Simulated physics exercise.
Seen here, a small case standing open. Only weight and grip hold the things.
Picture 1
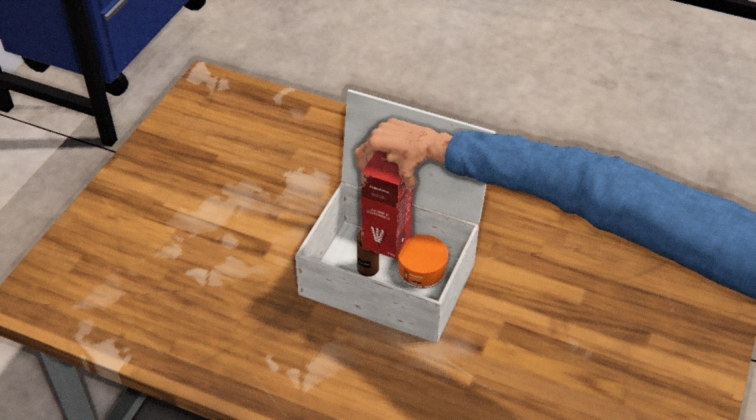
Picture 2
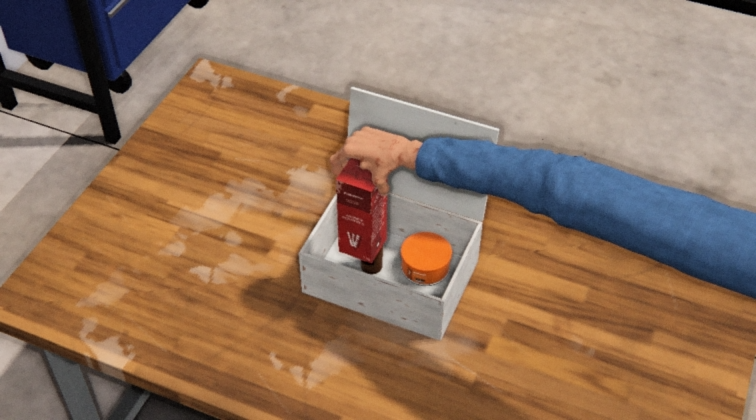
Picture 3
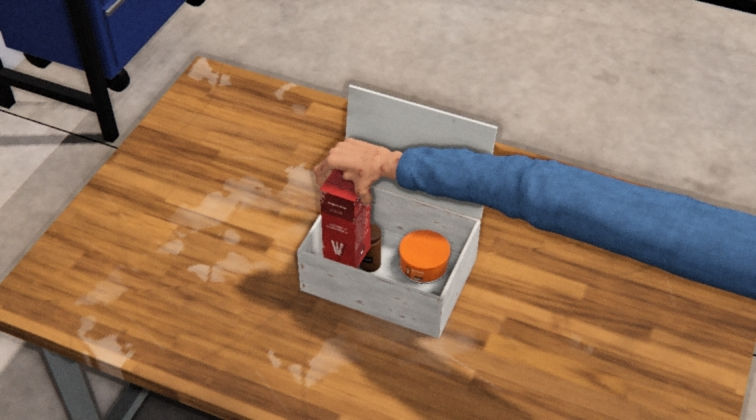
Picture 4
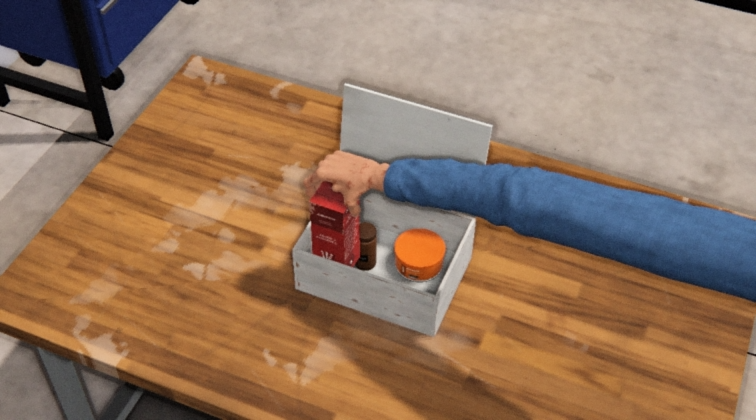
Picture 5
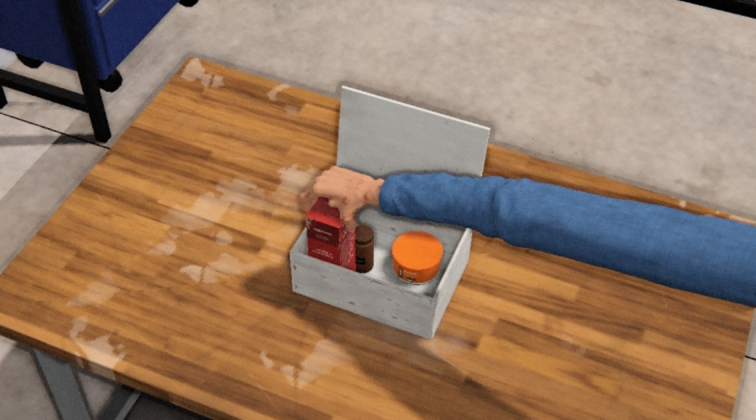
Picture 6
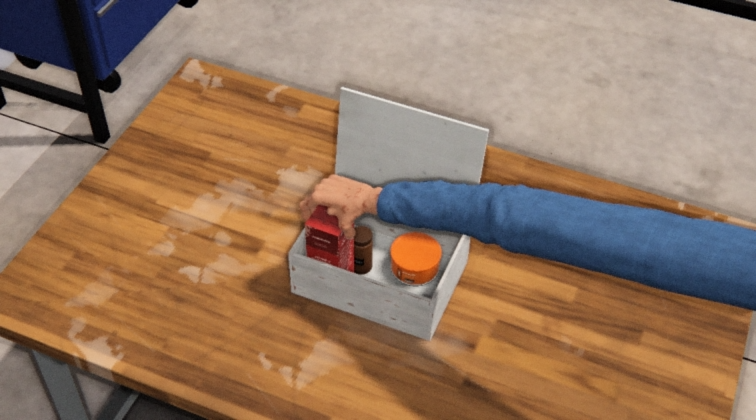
On a wooden table, a hand in a blue sleeve held a red carton above an open case with an orange tub inside, moved it left, and lowered it in, still gripping it.
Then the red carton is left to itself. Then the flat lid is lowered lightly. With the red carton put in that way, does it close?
Here the lid stays ajar.
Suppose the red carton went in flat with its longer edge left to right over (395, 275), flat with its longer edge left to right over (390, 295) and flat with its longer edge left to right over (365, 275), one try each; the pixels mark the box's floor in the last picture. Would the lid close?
First try: It will not close; second try: It closes; third try: It sits on the rim.
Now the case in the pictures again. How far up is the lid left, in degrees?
Some 30° above the rim.
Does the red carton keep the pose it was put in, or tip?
It stays as placed.
Then, 1.10 s later than the last frame, lid starting down.
Then, 1.40 s later than the last frame, lid 74° above the rim.
Then, 1.60 s later than the last frame, lid 57° above the rim.
Then, 1.80 s later than the last frame, lid 34° above the rim.
When it is over, lid 32° above the rim; all 3 as before. End places, in pixels of the last picture, red carton near (331, 252).
